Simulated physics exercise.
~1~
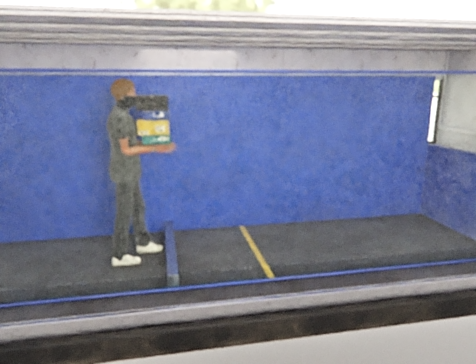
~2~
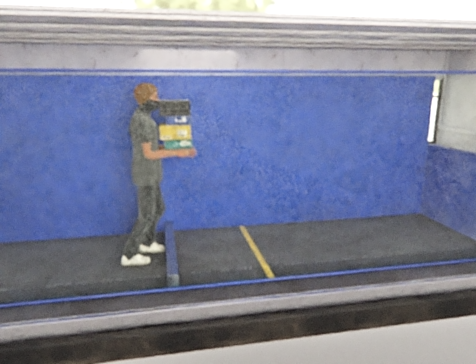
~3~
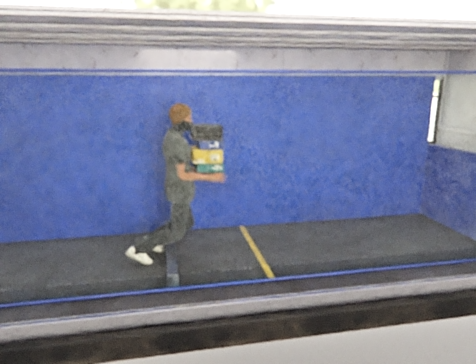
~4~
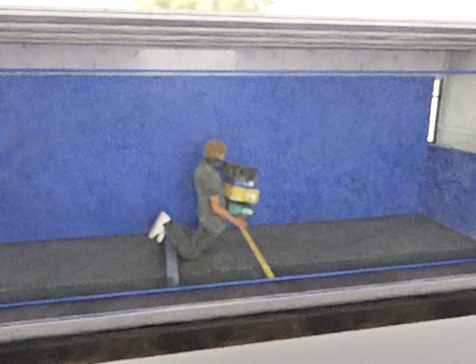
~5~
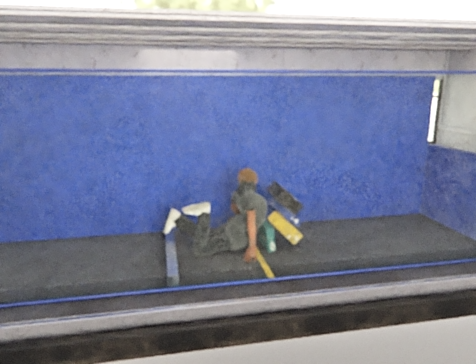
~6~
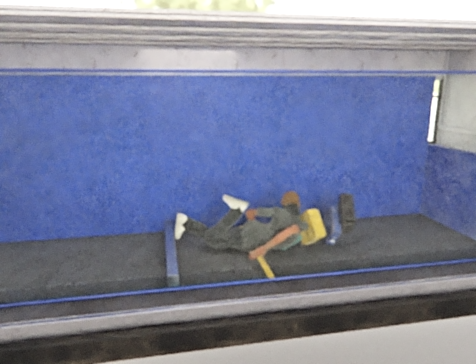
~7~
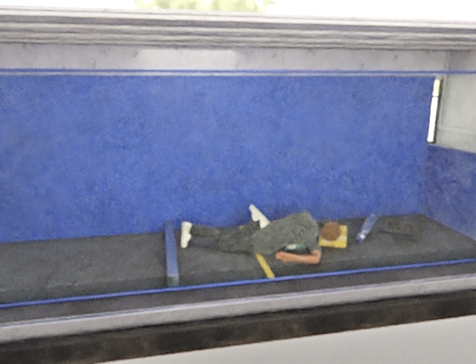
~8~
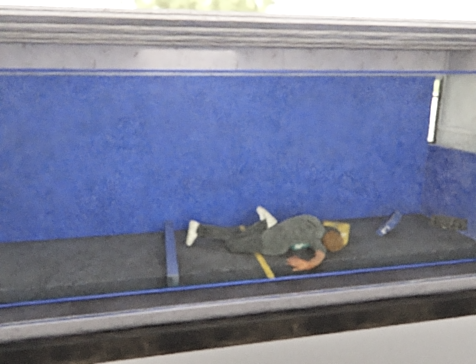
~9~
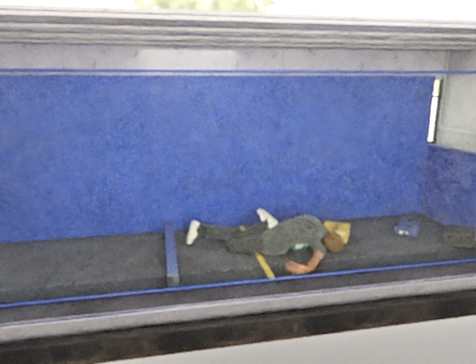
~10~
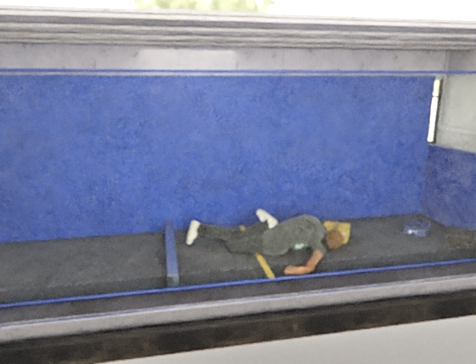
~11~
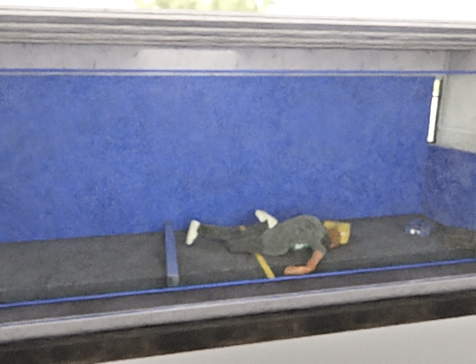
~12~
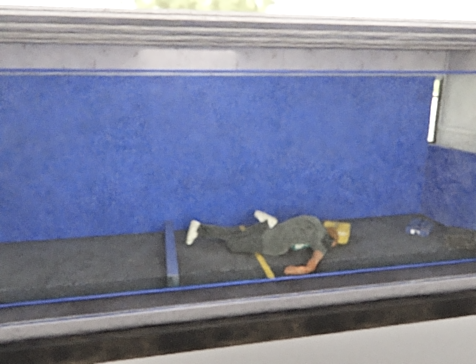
Inside a rail car with a blue wall and a dark floor, a person in grey clothes and white shoes stands at the left, holding a stack of boxes in both arms. The person drifts right to a low rail, then pitches forward over it, knees bending and feet lifting behind. The stack tilts and comes apart as the person drops toward the yellow line. The person lands face down across the line, a yellow parcel by the head, while a blue carton and a black crate tumble farther right. All lie still beyond the line, the teal parcel close by the body.
